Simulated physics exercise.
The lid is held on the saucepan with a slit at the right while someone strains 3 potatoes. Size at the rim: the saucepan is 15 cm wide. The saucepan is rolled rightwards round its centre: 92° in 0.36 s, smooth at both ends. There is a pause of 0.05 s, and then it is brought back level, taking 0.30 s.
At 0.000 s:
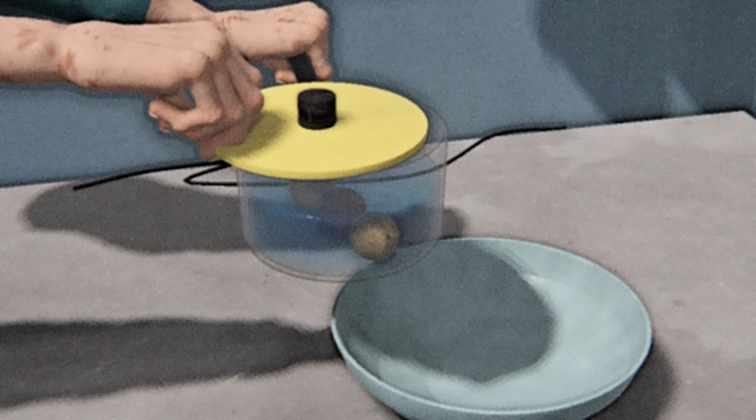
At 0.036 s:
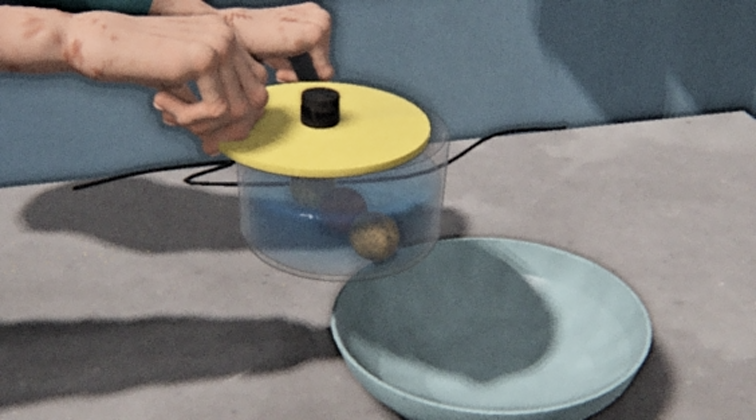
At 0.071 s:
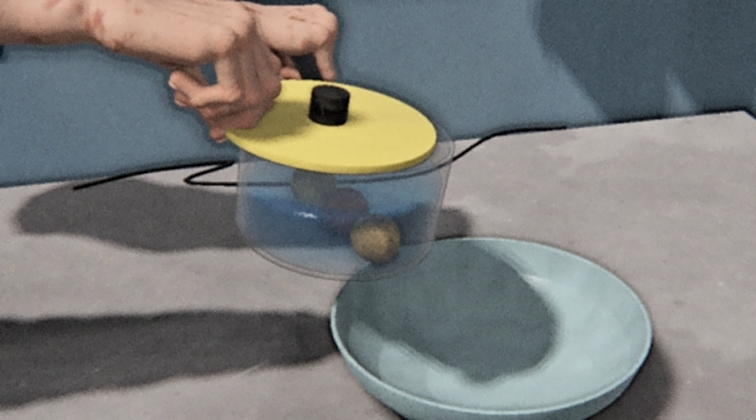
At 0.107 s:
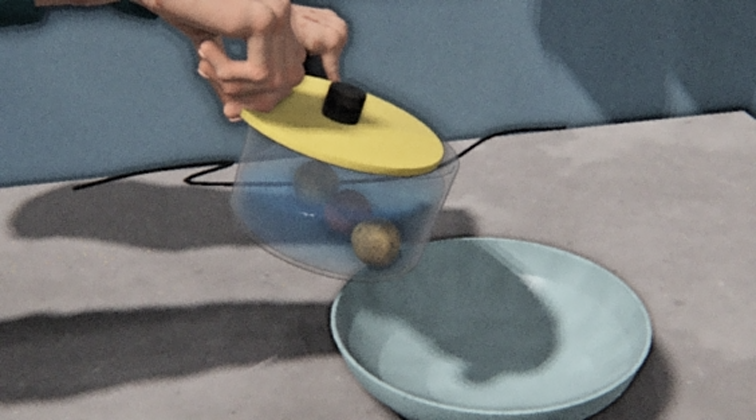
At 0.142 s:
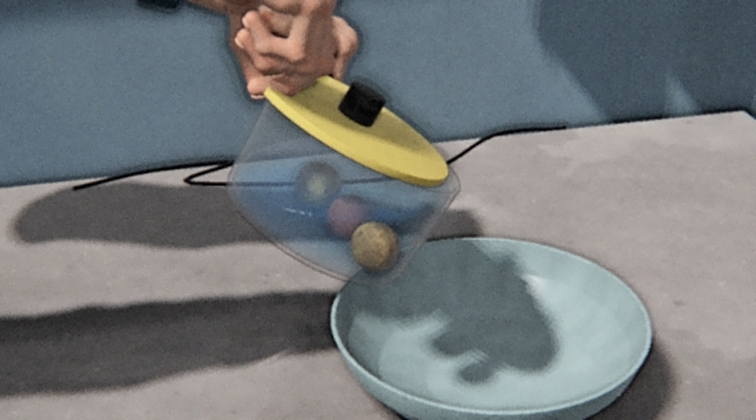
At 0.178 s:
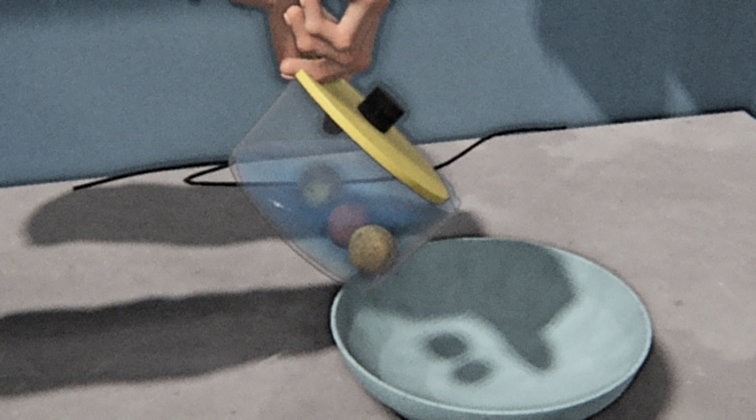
On a grey tabletop against a blue wall, a pair of hands holds a yellow lid with a black knob on a see-through pan of bluish liquid and round lumps, steadily tilting it rightwards above a pale blue-green bowl.
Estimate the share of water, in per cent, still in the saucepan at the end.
Roughly 51 per cent stays in the saucepan.
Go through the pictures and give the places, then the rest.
In the first frame, tilt 0°; pouring edge (442, 122); surface from (243, 184) to (437, 163); the lid's edge is at (421, 116), 12 mm short of the rim.
In the second frame, tilt 2°; pouring edge (444, 125); surface from (243, 183) to (438, 163).
In the third frame, tilt 9°; pouring edge (448, 136); surface from (243, 181) to (439, 165).
In the fourth frame, tilt 19°; pouring edge (452, 153); surface from (241, 179) to (442, 168).
In the fifth frame, tilt 31°; pouring edge (452, 175); surface from (237, 174) to (447, 172).
In the sixth frame, tilt 45°; pouring edge (447, 200); surface from (234, 163) to (433, 176); 1 per cent is over the edge; the lid's edge is at (439, 182), 12 mm short of the rim.
By 0.31 s the tilt is 88° and 80 per cent of the water is still in the saucepan.
By 0.41 s the tilt is 92° and 64 per cent of the water is still in the saucepan.
By 0.51 s the tilt is 69° and 53 per cent of the water is still in the saucepan.
By 0.62 s the tilt is 19° and 51 per cent of the water is still in the saucepan.
At rest 51 per cent of the water is still in the saucepan.
